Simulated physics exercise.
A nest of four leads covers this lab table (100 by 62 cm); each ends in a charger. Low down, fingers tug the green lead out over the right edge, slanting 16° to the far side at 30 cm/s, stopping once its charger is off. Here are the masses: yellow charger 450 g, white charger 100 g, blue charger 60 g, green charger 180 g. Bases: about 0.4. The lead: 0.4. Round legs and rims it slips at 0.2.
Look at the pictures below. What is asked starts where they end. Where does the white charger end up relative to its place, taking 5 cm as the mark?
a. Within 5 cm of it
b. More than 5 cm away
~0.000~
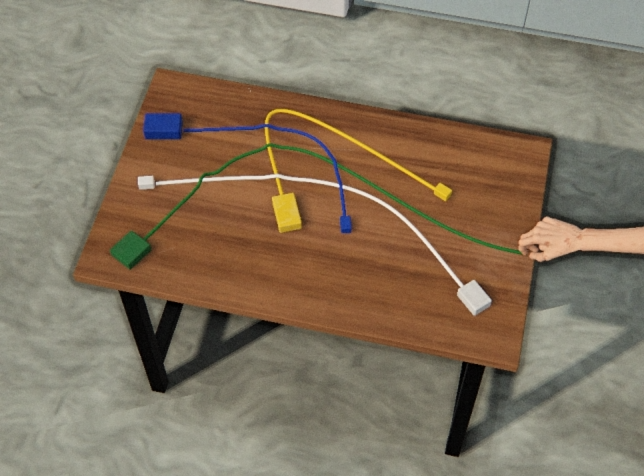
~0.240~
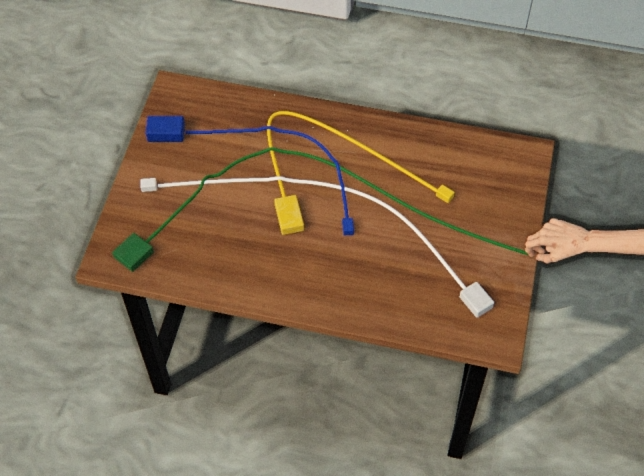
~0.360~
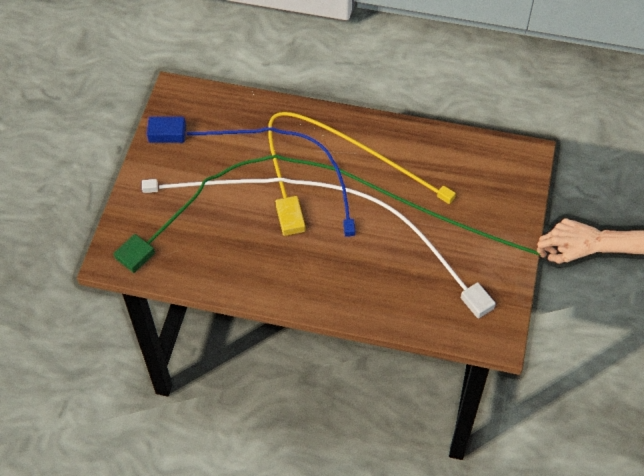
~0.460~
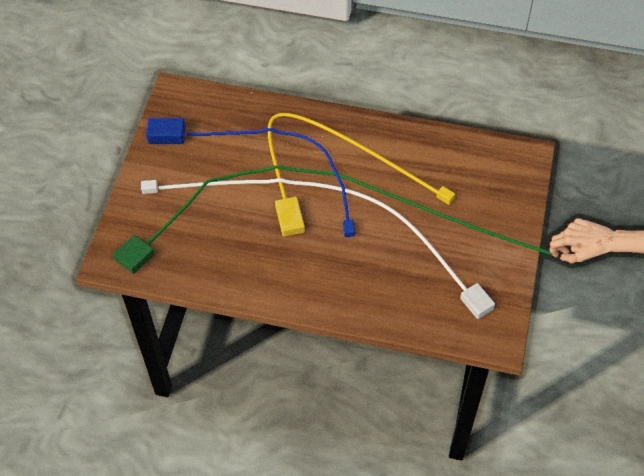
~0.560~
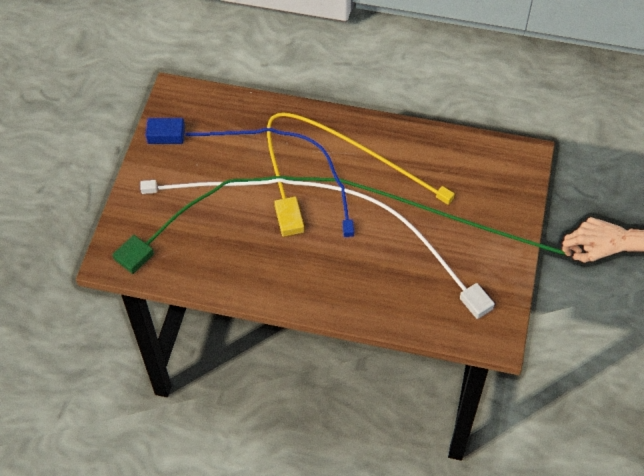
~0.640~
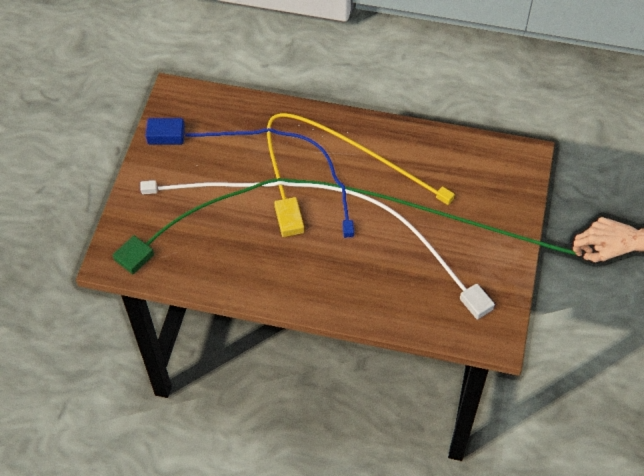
Option a: Within 5 cm of it.
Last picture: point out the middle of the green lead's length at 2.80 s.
The halfway point lies around pixel (620, 219).
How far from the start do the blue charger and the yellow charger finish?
Blue charger over the edge, yellow charger 4 cm.
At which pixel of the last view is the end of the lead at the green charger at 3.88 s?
(531, 201) or thereabouts.
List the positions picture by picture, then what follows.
Shows, white charger (475, 295); crossings (198, 179) green over white, (266, 123) blue over yellow, (267, 145) green over yellow, (276, 178) white over yellow, (335, 164) blue over green, (340, 186) blue over white; green lead runs through (399, 201) (326, 159) (244, 155) (176, 208); grip (527, 254), in the first picture.
Shows, green lead runs through (329, 163) (179, 211); grip (534, 255), in the second picture.
Shows, green lead runs through (336, 169) (180, 212); grip (545, 255), in the third picture.
Shows, green lead runs through (343, 176) (180, 213); grip (558, 255), in the fourth picture.
Shows, green lead runs through (351, 184) (179, 213); grip (571, 254), in the fifth picture.
Shows, white charger (478, 298); green lead runs through (444, 215) (359, 191) (271, 181) (183, 216); grip (581, 254), in the sixth picture.
At 1.7 s, the green lead's tail end at (257, 210); green charger 26 cm off its start.
At 2.8 s, the green lead's tail end at (391, 194); green charger 57 cm off its start, blue plug 6 cm off its start, blue charger 5 cm off its start.
At 3.9 s, the green lead's tail end at (531, 201); green charger 88 cm off its start at (516, 199), blue plug 38 cm off its start at (513, 216), blue charger 35 cm off its start at (306, 155).
At 5.0 s, the green lead has left the top; blue charger over the edge, green charger over the edge, blue plug over the edge.
At 5.5 s, the green lead has left the top; white charger 0 cm off its start at (478, 298), blue charger over the edge, green charger over the edge, blue plug over the edge.
